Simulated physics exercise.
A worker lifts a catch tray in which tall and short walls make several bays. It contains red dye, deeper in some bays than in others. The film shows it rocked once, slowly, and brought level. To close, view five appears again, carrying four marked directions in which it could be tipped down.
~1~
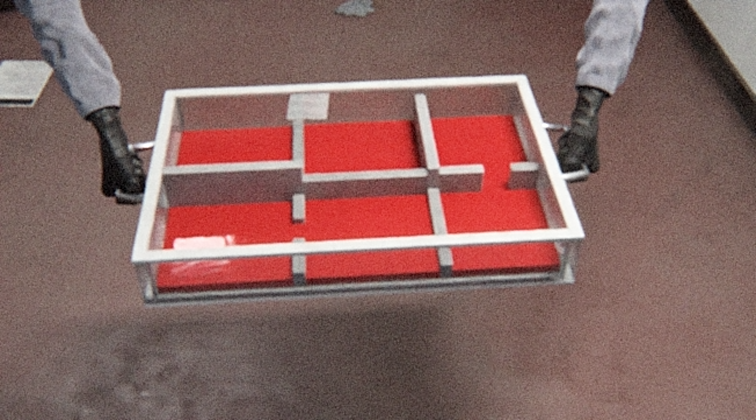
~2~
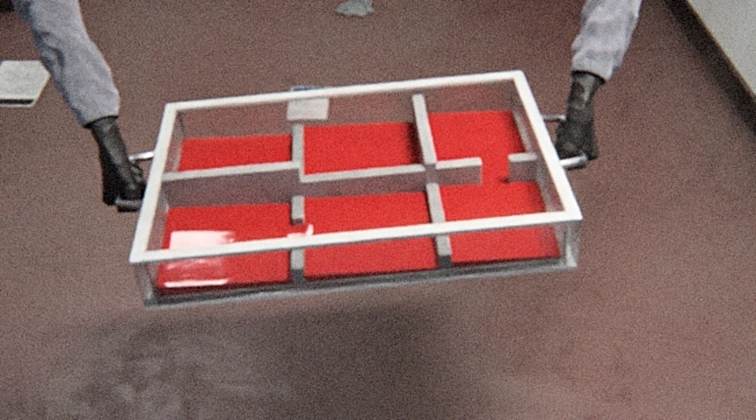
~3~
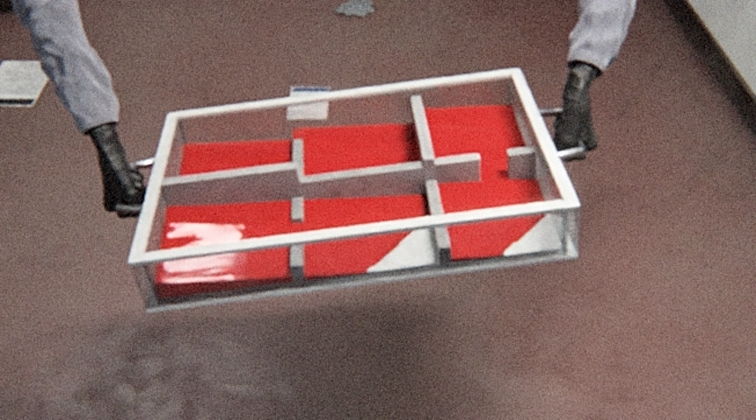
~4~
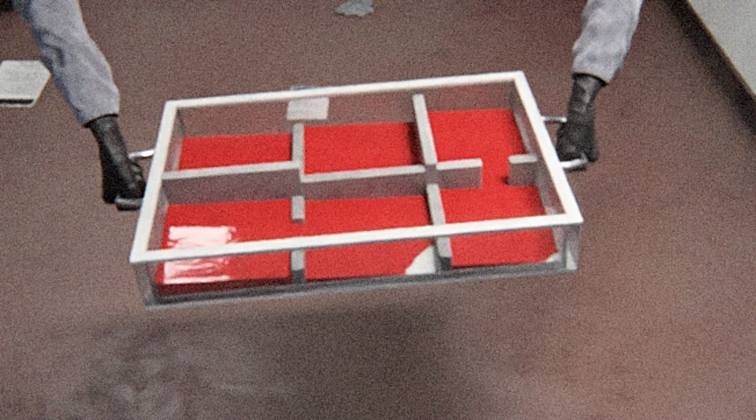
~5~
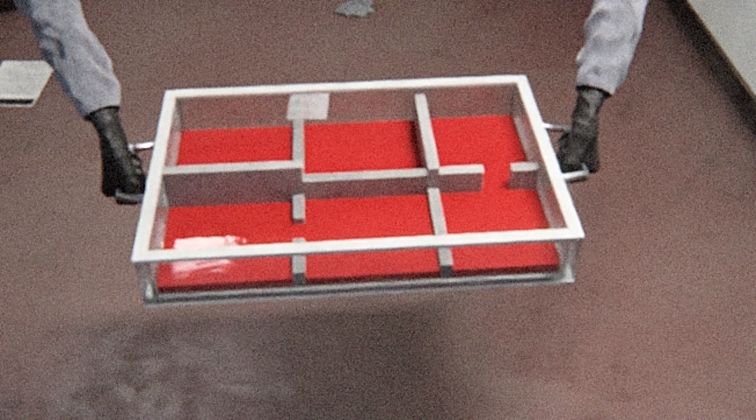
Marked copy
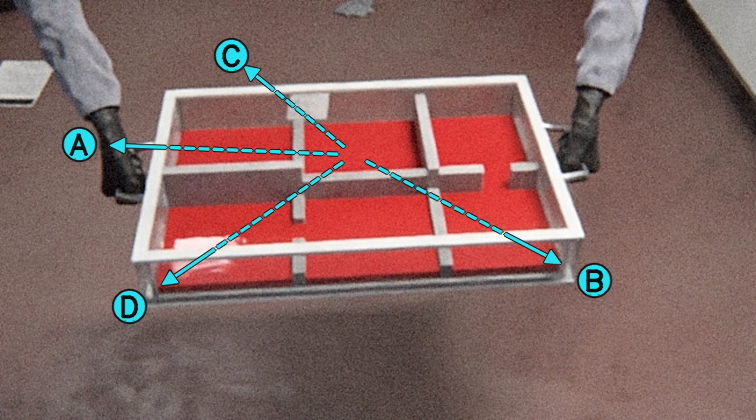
A clear-sided tray with a pale frame and grey dividers, holding bright red liquid in six bays, fills the middle of the view, seen from above over a dull reddish-brown floor. Black-gloved hands with grey sleeves grip its handles at left and right, and a pale square lies at far left. The hands tilt the tray, baring pale patches at the front, then level it, while the camera stays still.
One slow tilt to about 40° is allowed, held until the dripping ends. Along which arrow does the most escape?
Best: B.
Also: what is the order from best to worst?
Best to worst: B, D, C, A.
On the marked copy, A ends at (115, 145); B ends at (555, 260); C ends at (248, 69); D ends at (166, 282).
With A, about 58 % stays in the tray, the largest part in the back left bay.
With B, about 17 % stays in the tray, the largest part in the front right bay.
With C, about 33 % stays in the tray, the largest part in the back left bay.
With D, about 25 % stays in the tray, the largest part in the front left bay.
